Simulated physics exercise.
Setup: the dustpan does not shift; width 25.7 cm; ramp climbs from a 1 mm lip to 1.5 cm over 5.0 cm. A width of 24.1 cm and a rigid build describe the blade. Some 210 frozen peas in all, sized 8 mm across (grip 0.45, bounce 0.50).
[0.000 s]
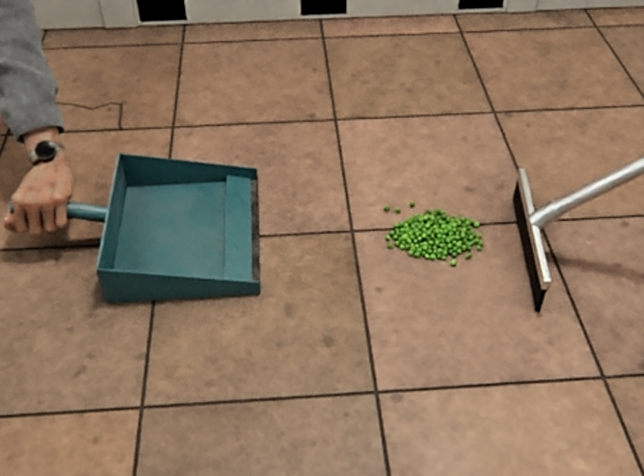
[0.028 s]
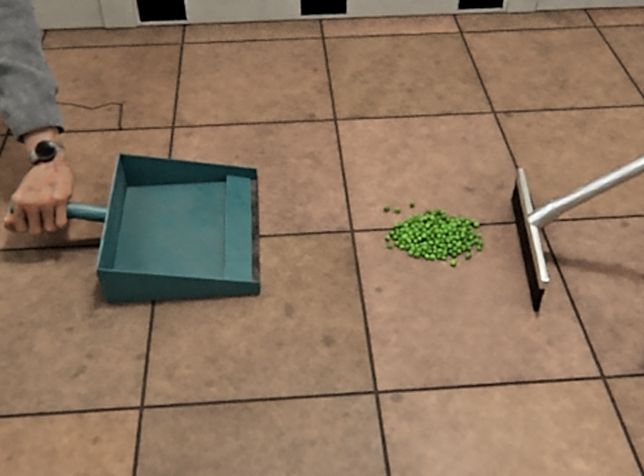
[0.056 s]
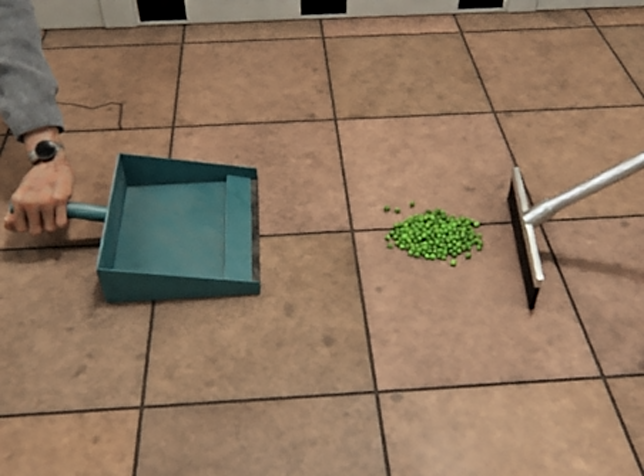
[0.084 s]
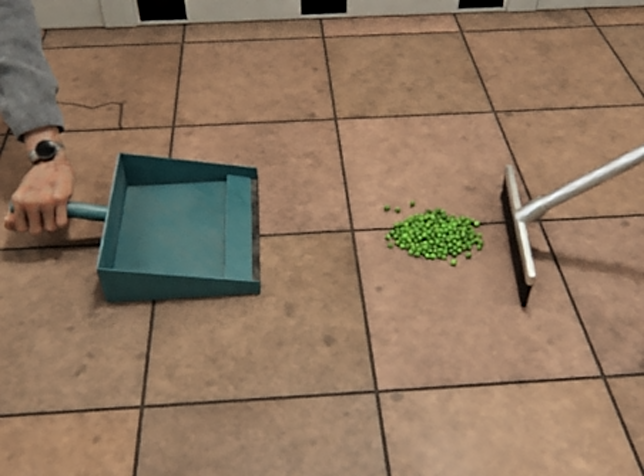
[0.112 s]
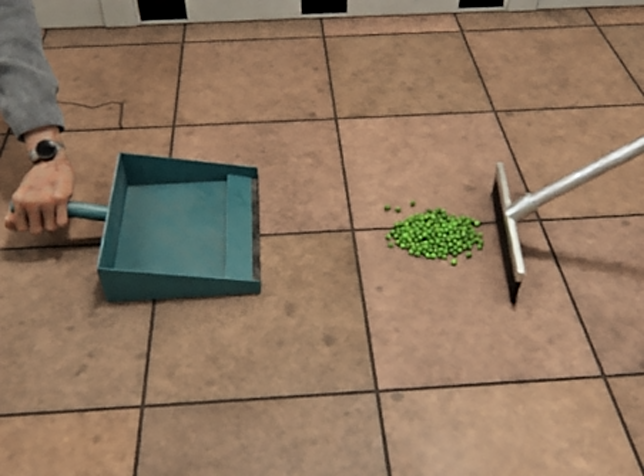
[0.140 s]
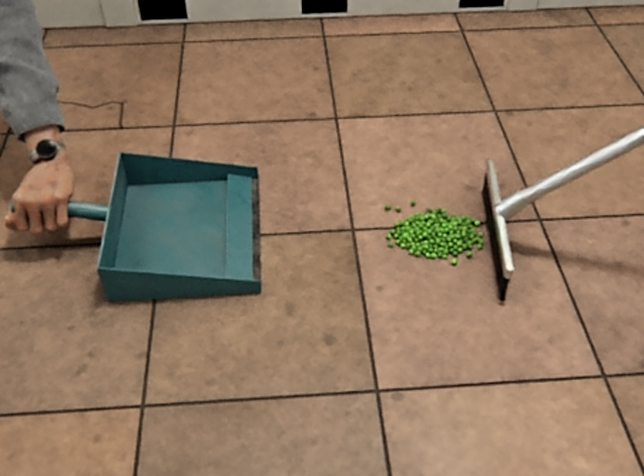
The video shows a hand holding a teal dustpan still on a tiled floor, with a pile of green peas to its right, while a squeegee-like blade on a pole slides a short way left toward the unmoving peas.
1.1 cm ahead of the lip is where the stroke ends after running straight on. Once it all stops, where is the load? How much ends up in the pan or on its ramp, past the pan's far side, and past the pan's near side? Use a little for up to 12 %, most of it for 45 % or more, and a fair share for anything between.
In the pan or on its ramp - a fair share; past the pan's far side - a fair share; past the pan's near side - a little.
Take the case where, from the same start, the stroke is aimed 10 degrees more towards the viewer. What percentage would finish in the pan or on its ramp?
Around 35 %.
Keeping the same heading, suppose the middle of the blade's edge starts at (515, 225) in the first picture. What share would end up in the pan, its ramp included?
About 25 per cent.
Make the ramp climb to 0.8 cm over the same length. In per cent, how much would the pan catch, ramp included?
Around 35 per cent.
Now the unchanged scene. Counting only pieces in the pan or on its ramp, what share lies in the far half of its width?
90 per cent.
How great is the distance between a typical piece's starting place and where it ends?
Median: Approx. 30 cm.
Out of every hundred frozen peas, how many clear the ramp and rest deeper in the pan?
I'd put it near 0 per cent.
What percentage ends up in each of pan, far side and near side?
The pan holds 30 per cent at the end, the far side 20 per cent and the near side 5 per cent.
After 0.45 s, middle of the blade 20 cm from the lip; 0 % over the lip, far side 0 %, near side 0 %.
After 0.66 s, middle of the blade 9 cm from the lip; 0 % over the lip, far side 10 %, near side 5 %.
After 0.98 s, middle of the blade 3 cm from the lip; 30 % over the lip, far side 20 %, near side 5 %.
In the end, at 1.7 s, pan 30 %, far side 20 %, near side 5 %, in front of the lip or behind the blade 45 %.
